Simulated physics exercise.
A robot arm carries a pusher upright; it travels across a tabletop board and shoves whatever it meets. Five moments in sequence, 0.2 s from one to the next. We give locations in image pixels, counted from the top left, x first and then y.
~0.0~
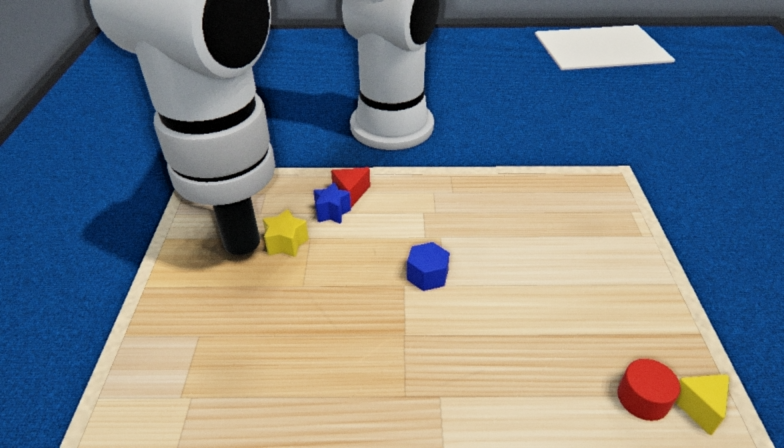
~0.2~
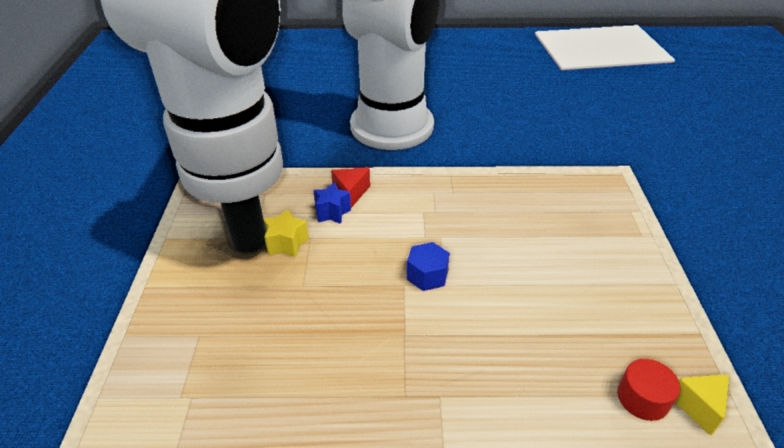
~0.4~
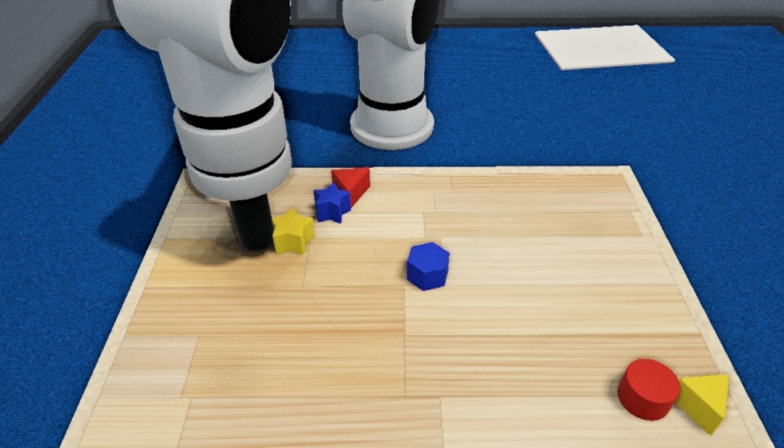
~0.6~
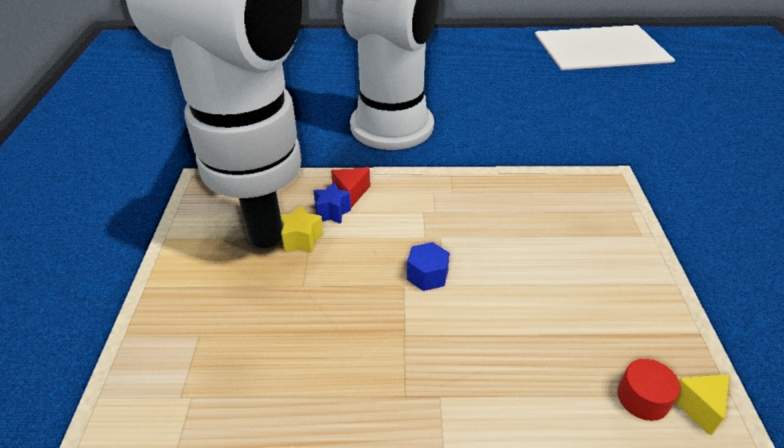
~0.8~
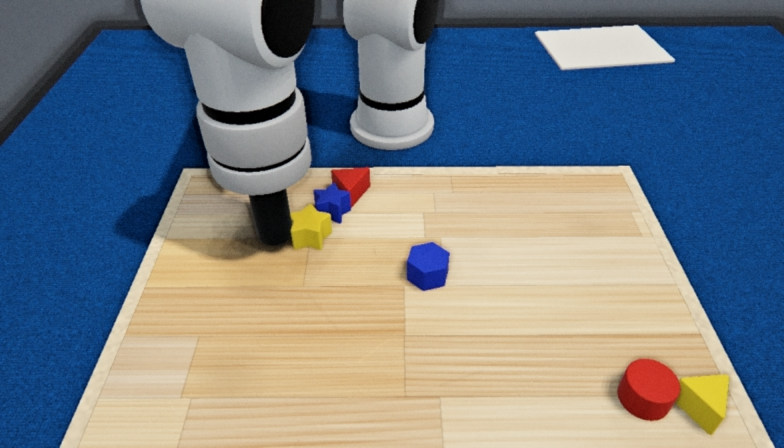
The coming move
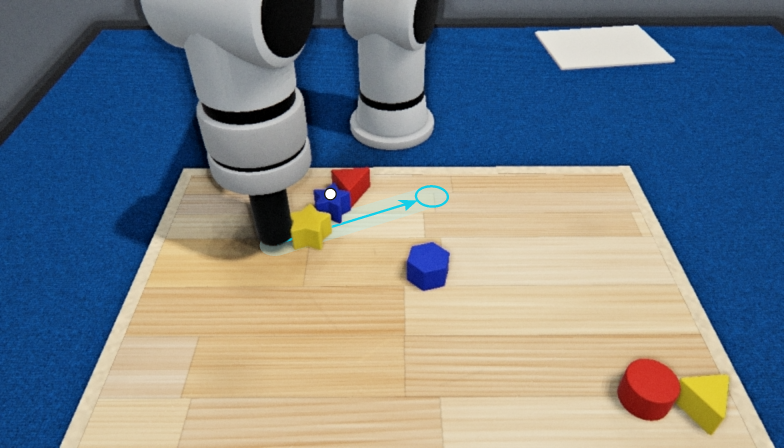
A robot arm slides right across the wooden board, pushing the yellow star block along.
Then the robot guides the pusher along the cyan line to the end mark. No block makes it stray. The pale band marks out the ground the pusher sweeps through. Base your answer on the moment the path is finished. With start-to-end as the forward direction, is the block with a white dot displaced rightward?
No, it doesn't check out.
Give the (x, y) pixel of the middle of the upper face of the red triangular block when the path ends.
I predict (361, 164).
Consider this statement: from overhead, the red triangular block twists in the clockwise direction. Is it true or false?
My answer: False.
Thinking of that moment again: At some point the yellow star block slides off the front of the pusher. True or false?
That is true.
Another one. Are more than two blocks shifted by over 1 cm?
Yes.
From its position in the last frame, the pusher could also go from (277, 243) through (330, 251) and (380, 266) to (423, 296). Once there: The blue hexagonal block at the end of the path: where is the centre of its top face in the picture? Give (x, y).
The point I'd pick in the picture is (457, 261).
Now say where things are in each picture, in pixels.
The first picture shows pusher tip at (243, 244); block tops, yellow star block at (283, 224); blue star block at (330, 194); red triangular block at (350, 175).
The second picture shows pusher at (250, 242); blocks unchanged.
The third picture shows pusher at (258, 240); yellow star block at (290, 222).
The fourth picture shows pusher at (267, 238); yellow star block at (298, 220).
The fifth picture shows pusher at (276, 235); yellow star block at (307, 218); blue star block at (330, 194); red triangular block at (350, 175).
Path on the board, from (277, 243) to (432, 196); the dot is on the blue star block.
The first path, step by step. One third of the way, pusher at (332, 218); yellow star block at (363, 204); blue star block at (372, 182), turned 45° anticlockwise; red triangular block at (361, 164), turned 50° anticlockwise.
Two thirds of the way, pusher at (385, 202); yellow star block at (417, 194), turned 25° clockwise; blue star block at (394, 174); red triangular block at (361, 164), turned 55° anticlockwise.
At the end, pusher at (432, 188); yellow star block at (455, 193), turned 65° clockwise; blue star block at (405, 166), turned 185° anticlockwise; red triangular block at (361, 164), turned 55° anticlockwise.
